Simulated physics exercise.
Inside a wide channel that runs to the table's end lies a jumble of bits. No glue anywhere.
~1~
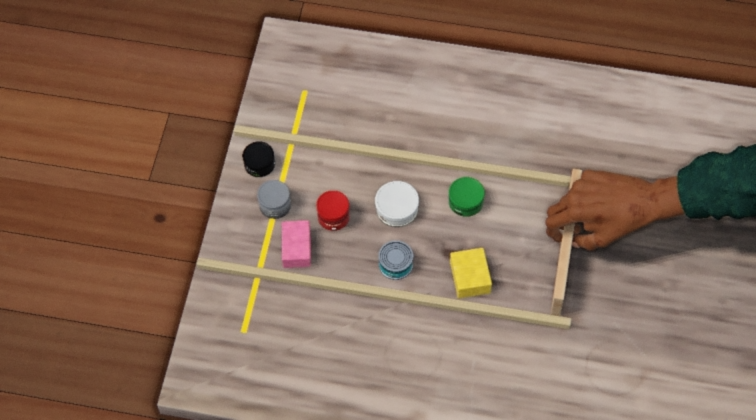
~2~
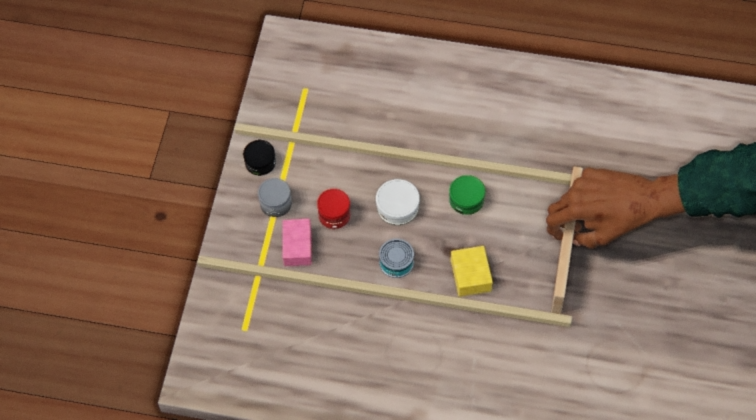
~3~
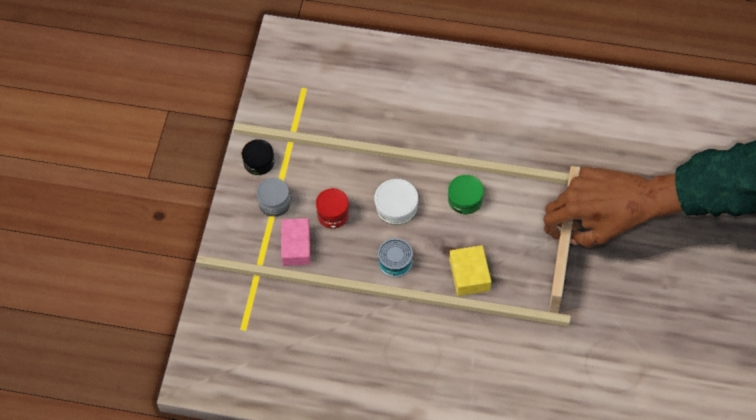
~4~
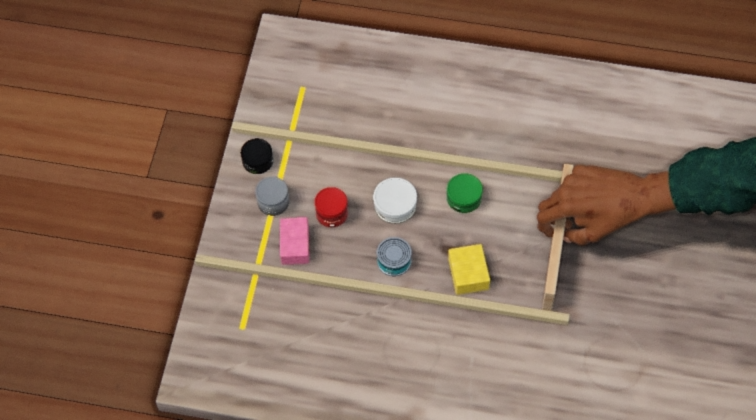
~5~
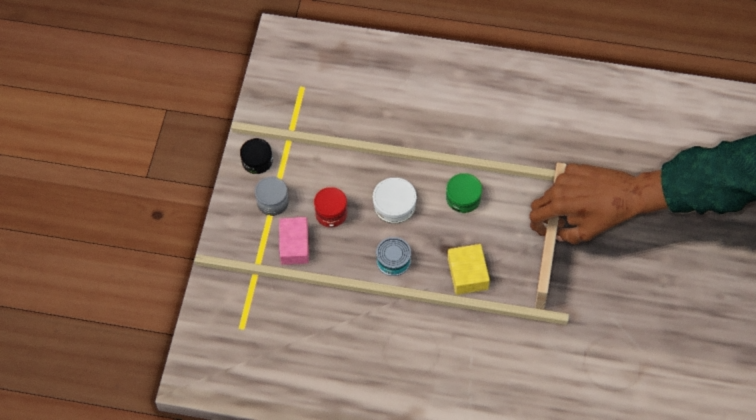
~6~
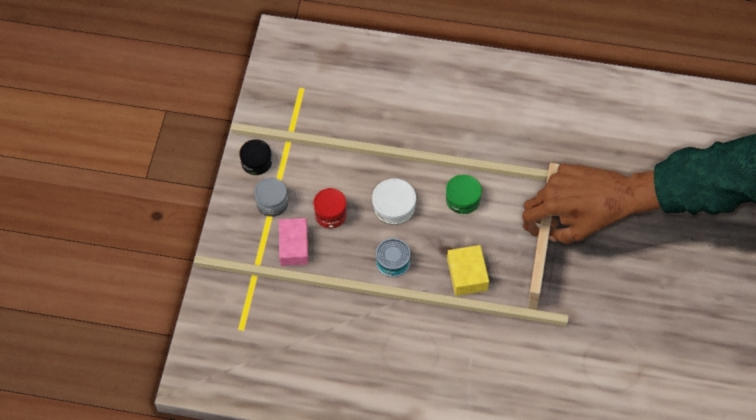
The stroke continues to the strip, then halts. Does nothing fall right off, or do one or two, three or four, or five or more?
One or two fall off.
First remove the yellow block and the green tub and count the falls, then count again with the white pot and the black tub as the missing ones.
Result, first then second: 0, 1.
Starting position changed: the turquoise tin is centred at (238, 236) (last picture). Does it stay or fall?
From there it comes down.
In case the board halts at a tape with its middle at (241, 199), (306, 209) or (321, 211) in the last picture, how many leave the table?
Those tries give 5, 0 and 0.
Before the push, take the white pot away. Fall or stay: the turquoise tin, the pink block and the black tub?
Turquoise tin safe, pink block gone, black tub safe.
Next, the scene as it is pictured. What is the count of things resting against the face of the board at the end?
So the total is 3.
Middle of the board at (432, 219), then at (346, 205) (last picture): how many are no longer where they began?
Counting first: 4, next 7.
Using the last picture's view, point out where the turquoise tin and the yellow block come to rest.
The turquoise tin ends at (213, 235) and the yellow block at (248, 232).
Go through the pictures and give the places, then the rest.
In the first picture, black tub (259, 159); grey tub (274, 200); pink block (296, 244); board (567, 242); tape (276, 206).
In the second picture, grey tub (275, 198); red tub (334, 209).
In the third picture, pink block (296, 242); white pot (396, 202).
In the fourth picture, black tub (257, 156); turquoise tin (394, 257).
In the fifth picture, grey tub (272, 196); board (550, 236).
In the sixth picture, black tub (256, 157); grey tub (272, 198); pink block (293, 242); board (544, 236); tape (273, 204).
A little later, none off yet; black tub at rest near (256, 157); grey tub at rest near (272, 198); pink block at rest near (293, 242).
Next, none off yet; black tub at rest near (256, 157); grey tub at rest near (272, 198); pink block shifted a little near (274, 239).
When it is over, the number that fall off is one or two; down, pink block.
